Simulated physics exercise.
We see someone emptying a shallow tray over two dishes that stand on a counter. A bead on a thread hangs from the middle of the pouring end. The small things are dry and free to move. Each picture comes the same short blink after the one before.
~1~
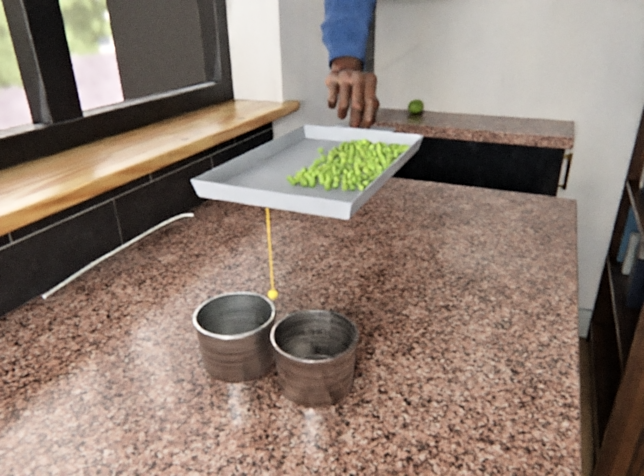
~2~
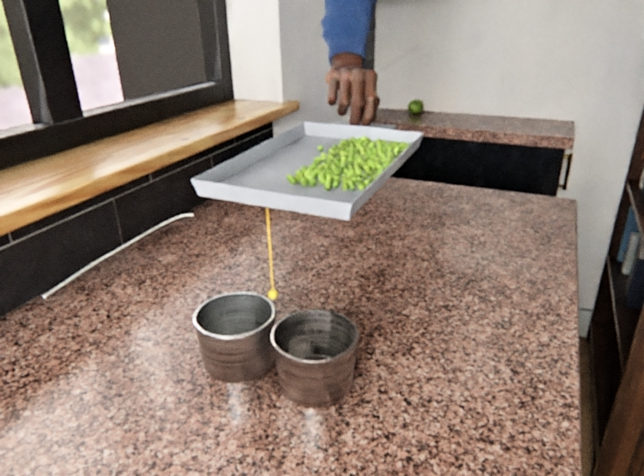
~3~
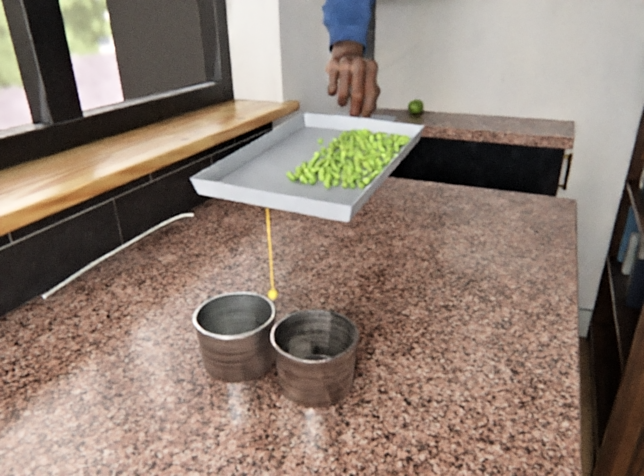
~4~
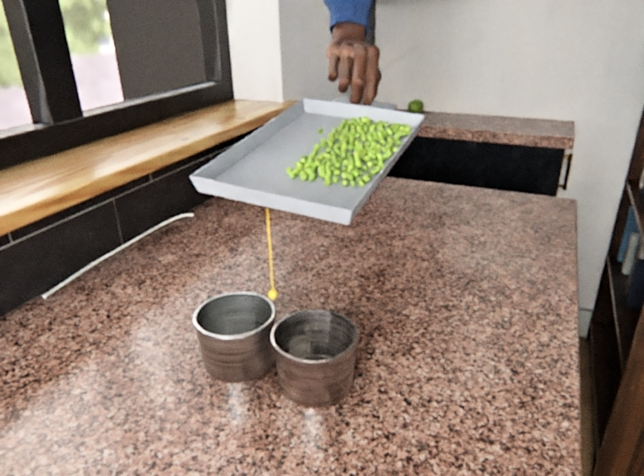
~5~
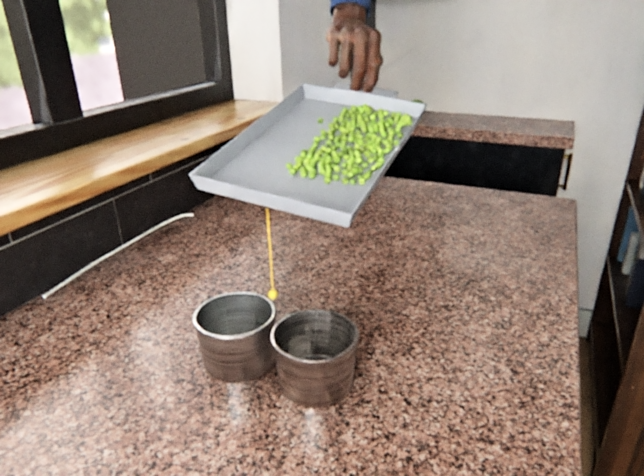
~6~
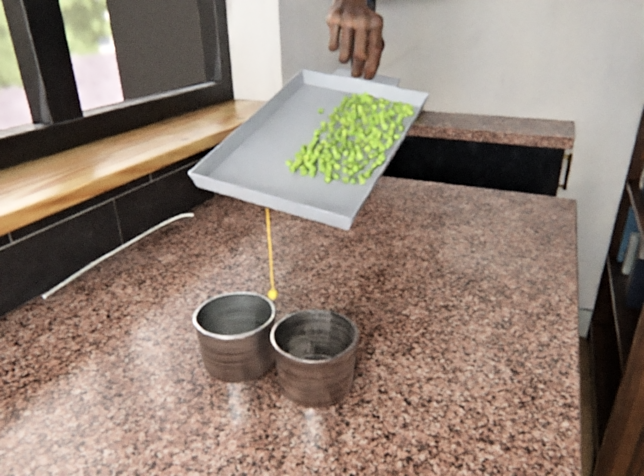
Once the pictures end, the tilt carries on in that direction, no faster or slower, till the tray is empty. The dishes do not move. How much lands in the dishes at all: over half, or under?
Caught overall: More than half.
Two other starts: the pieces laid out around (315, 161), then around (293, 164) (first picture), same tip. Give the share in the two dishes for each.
Near 70 % and 70 %.
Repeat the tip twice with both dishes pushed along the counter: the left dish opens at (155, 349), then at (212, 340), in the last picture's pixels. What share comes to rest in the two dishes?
Near 0 % and 0 %.
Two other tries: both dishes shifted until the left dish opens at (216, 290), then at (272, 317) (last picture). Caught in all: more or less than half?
In turn: Under half; most of it.
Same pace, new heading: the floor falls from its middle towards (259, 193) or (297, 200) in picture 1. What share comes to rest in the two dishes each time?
First some 60, then 70 per cent.
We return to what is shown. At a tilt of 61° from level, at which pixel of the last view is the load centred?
Near (334, 200).
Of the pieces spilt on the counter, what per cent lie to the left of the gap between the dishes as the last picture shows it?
Some 0 per cent.
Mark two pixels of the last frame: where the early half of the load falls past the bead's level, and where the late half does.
At about (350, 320), then at (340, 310).
Soon after the last picture, tray tipped steeply; nearly all on the tray; a small part in the air.
A little later, tray tipped right over; about half on the tray; about a quarter in the right dish; a small part outside both; about a quarter in the air.
Later still, tray tipped past a quarter turn; most in the right dish; about a quarter outside both.
At rest, tray tipped past a quarter turn; most in the right dish; none in the left dish; about a quarter outside both.
